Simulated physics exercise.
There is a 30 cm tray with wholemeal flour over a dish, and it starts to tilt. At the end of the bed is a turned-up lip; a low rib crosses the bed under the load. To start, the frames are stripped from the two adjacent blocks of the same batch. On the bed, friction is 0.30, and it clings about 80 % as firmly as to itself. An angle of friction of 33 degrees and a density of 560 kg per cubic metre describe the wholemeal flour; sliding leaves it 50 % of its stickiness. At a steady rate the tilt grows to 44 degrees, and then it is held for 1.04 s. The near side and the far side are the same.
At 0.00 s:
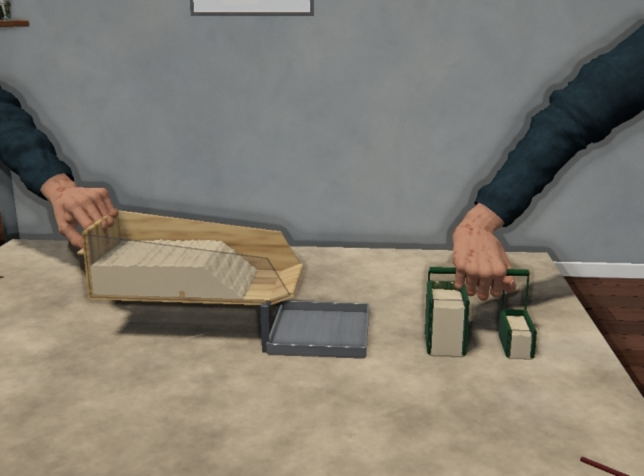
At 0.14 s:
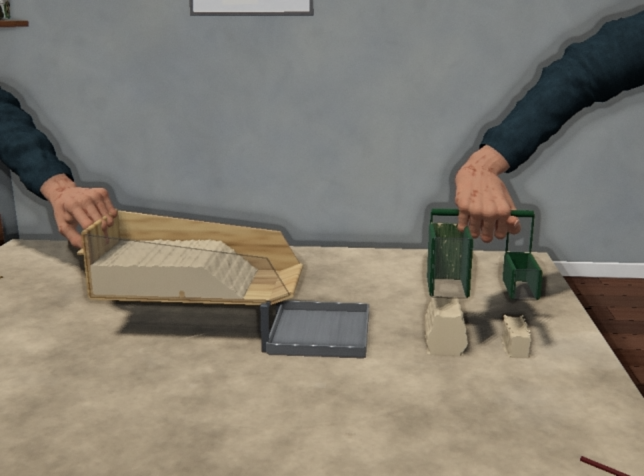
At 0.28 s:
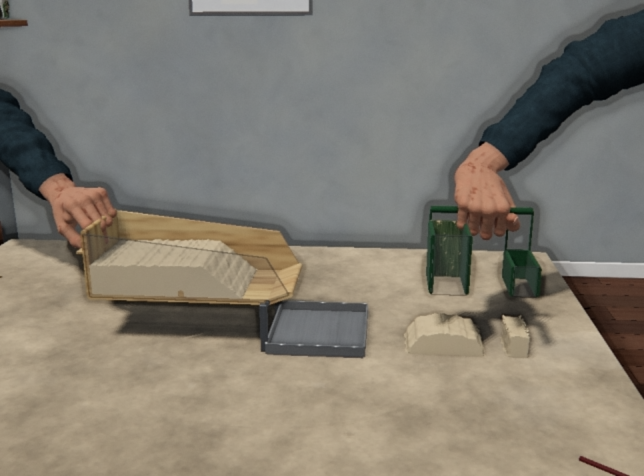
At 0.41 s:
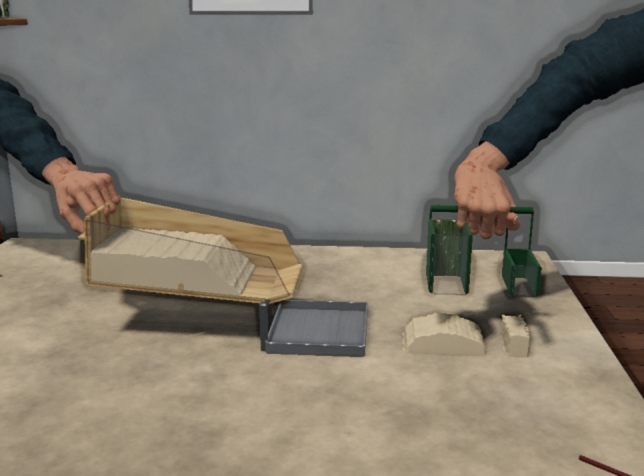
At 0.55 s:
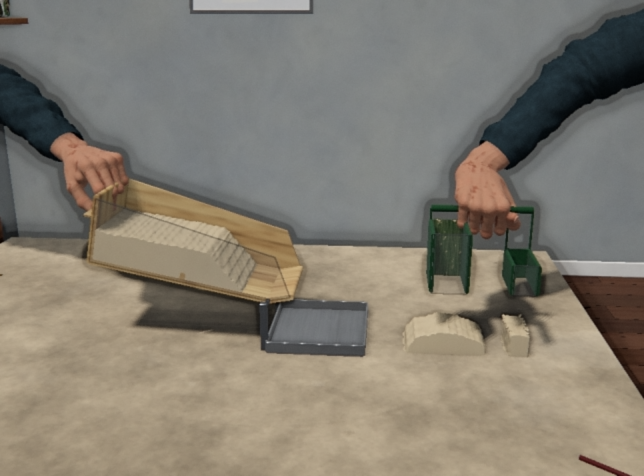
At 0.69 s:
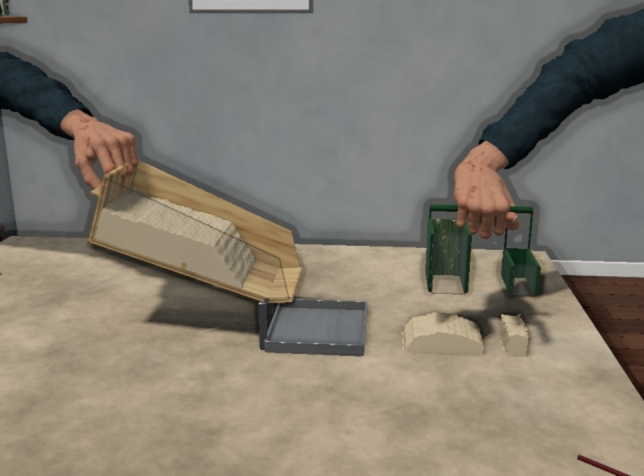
On a tabletop, one hand lifts green moulds off two pale blocks, the taller slumping, then another tilts a loaded wooden tray.
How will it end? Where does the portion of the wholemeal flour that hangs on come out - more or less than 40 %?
Result: Less.
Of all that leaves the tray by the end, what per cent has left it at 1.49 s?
I'd put it near 70 %.
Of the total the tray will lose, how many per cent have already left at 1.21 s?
Some 20 per cent.
After 0.93 s, the tilt is 31 degrees and 100 % is on the bed.
After 1.21 s, the tilt is 44 degrees and 80 % is on the bed.
After 1.49 s, the tilt is 44 degrees and 43 % is on the bed.
After 1.77 s, the tilt is 44 degrees and 18 % is on the bed.
After 2.28 s, the tilt is 44 degrees and 15 % is on the bed.
